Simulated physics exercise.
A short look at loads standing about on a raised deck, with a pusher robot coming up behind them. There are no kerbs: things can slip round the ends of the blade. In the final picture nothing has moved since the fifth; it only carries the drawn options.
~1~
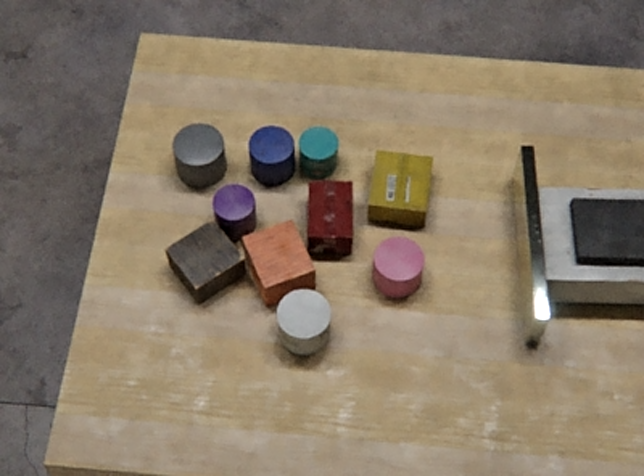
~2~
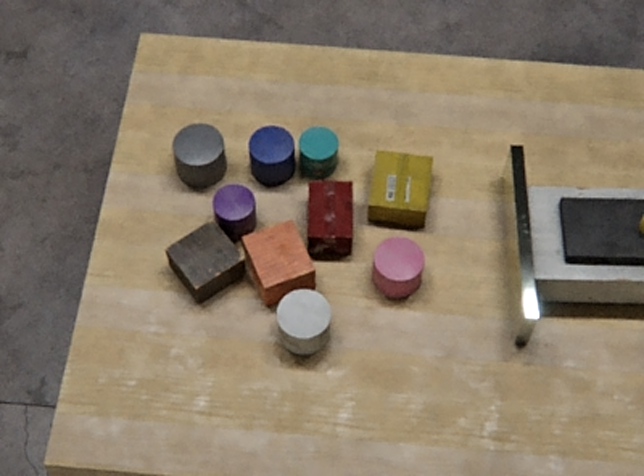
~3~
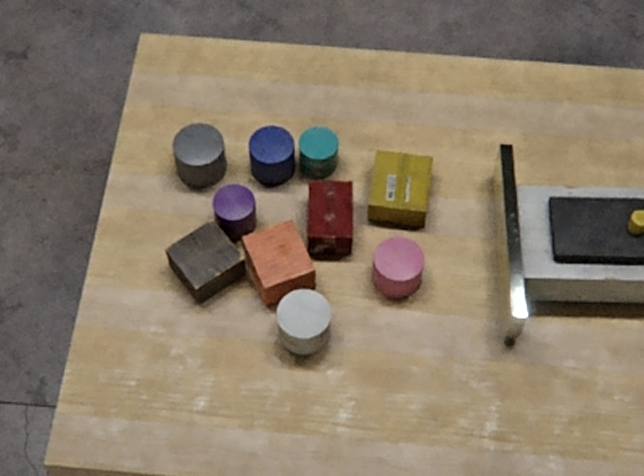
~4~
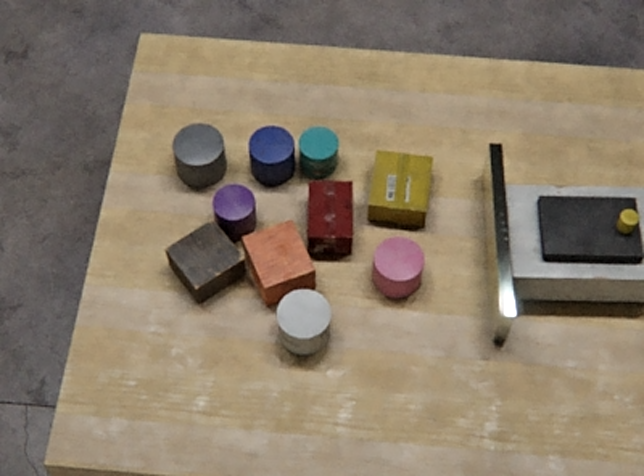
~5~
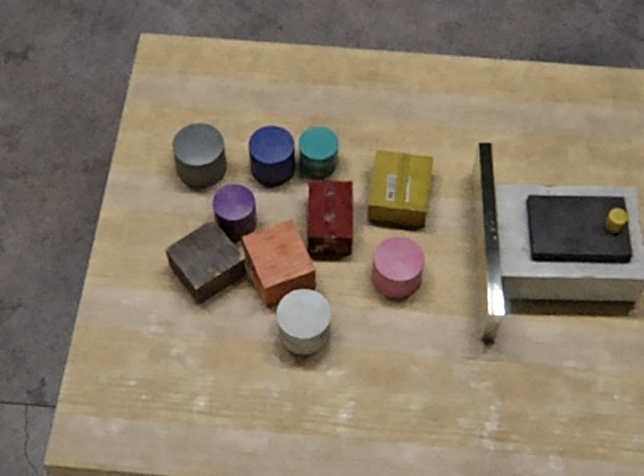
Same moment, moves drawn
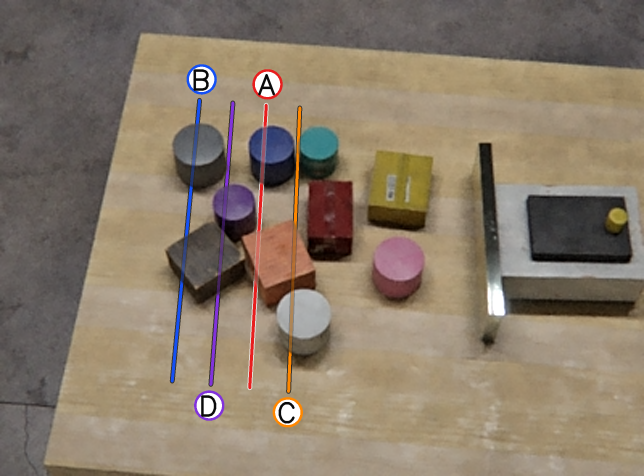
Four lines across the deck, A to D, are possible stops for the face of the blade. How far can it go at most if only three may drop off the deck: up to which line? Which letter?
It can go as far as B.
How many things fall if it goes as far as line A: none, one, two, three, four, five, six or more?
In all, none.
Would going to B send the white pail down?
By then, no.
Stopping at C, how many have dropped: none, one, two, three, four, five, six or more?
The count is none.
On the marked copy, A at (259, 236); B at (187, 230); C at (295, 239); D at (223, 233).
Following B. Soon after the start, robot (459, 217); black crate (201, 265); turquoise pail (298, 145).
Later, robot (349, 208); grey canister (141, 157); purple canister (147, 204).
In the end, robot (267, 202); grey canister over the edge; blue canister over the edge; three fallen.
As for the rest, A is within the limit but short; C is within the limit but short; D is within the limit but short.
